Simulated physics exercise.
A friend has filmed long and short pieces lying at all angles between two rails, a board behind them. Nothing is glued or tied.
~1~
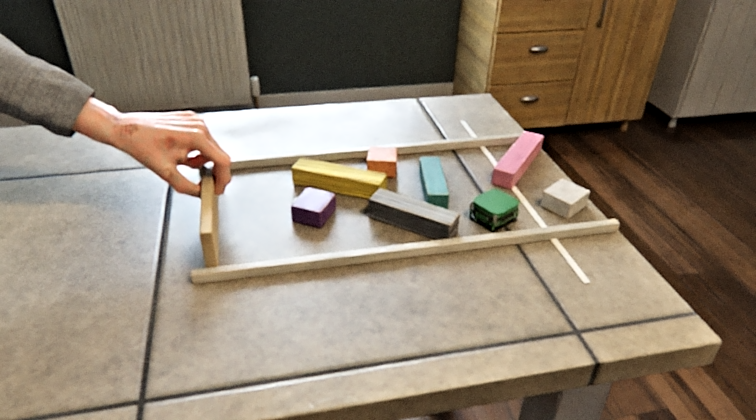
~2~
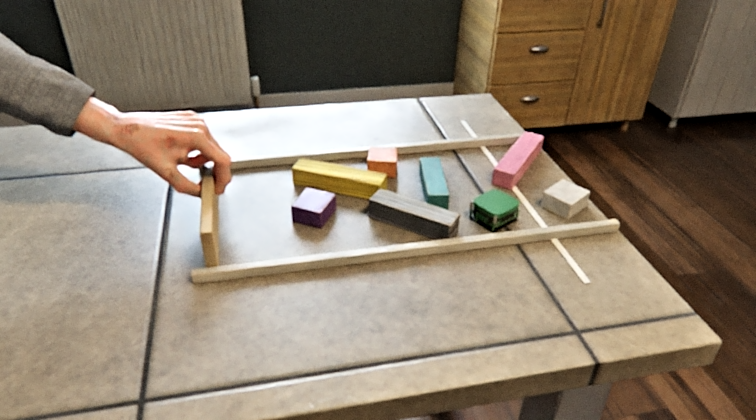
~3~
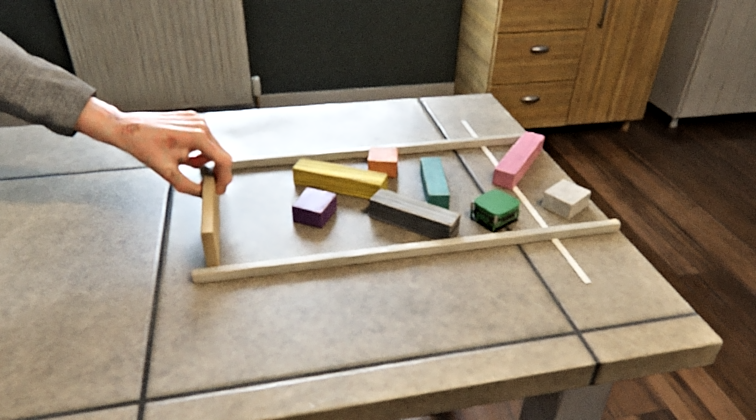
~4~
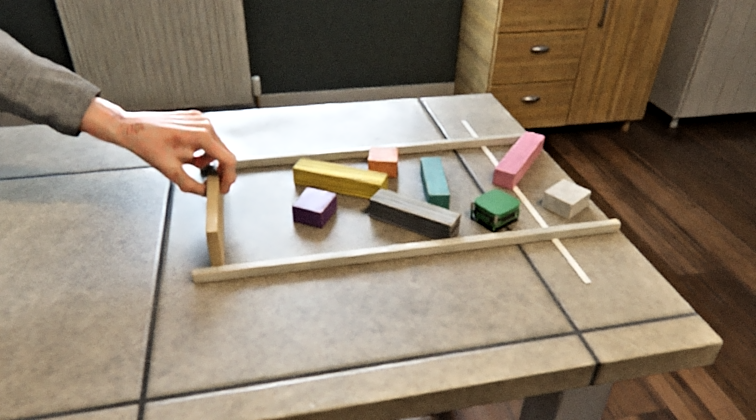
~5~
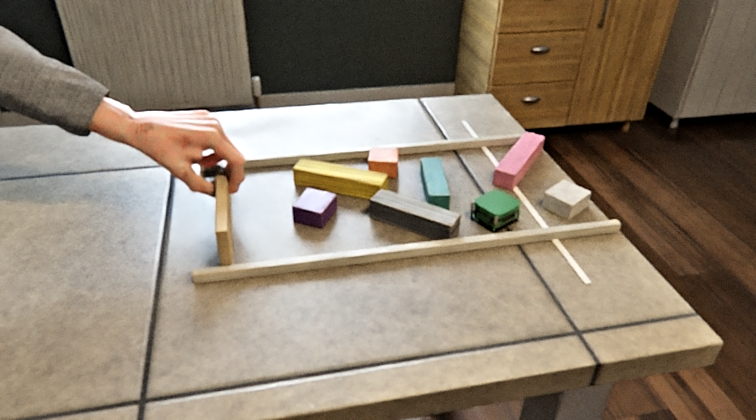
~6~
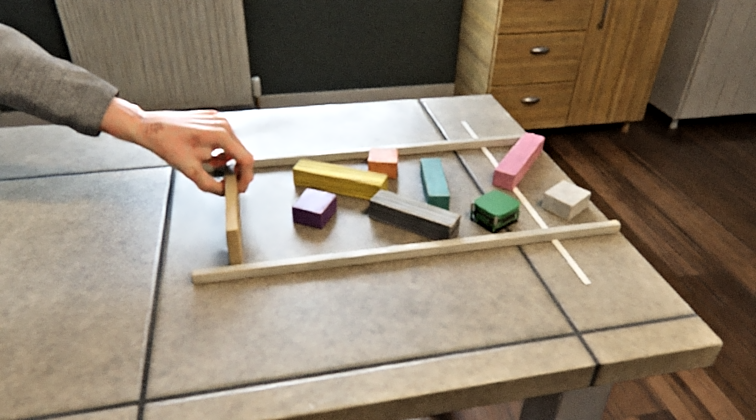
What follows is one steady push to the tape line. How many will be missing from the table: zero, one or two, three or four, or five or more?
In the end the number that fall off is three or four.
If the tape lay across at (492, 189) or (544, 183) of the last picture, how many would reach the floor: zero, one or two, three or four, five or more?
The falls would be just one or two; at least five.
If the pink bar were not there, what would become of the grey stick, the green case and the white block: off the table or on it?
The grey stick survives; the green case is lost; the white block falls.
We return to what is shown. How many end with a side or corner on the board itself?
2 of them.
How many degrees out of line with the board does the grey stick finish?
Roughly 40° out of line.
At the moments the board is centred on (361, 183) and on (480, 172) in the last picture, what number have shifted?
By then 5, and 8.
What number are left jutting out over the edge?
Overhanging: 3.
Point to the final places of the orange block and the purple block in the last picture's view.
Near (523, 145) and (530, 182).
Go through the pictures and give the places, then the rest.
White block (565, 199); pink bar (518, 159); green case (495, 211); board (210, 197); tape (512, 185), in the first frame.
Pink bar (519, 159); board (211, 197), in the second frame.
Green case (495, 211); yellow stick (340, 179), in the third frame.
White block (566, 199); purple block (315, 208), in the fourth frame.
Pink bar (520, 159); turquoise bar (434, 183), in the fifth frame.
White block (566, 200); pink bar (519, 160); green case (495, 212); board (233, 196); tape (513, 186), in the sixth frame.
Early on, none off yet; white block at rest near (566, 200); pink bar at rest near (519, 160); green case at rest near (495, 212).
A while later, none off yet; white block moving near (574, 201); pink bar travelled a little near (535, 156); green case travelled about its own width near (535, 197).
Finally, the number that fall off is three or four; lost, green case, pink bar and white block.
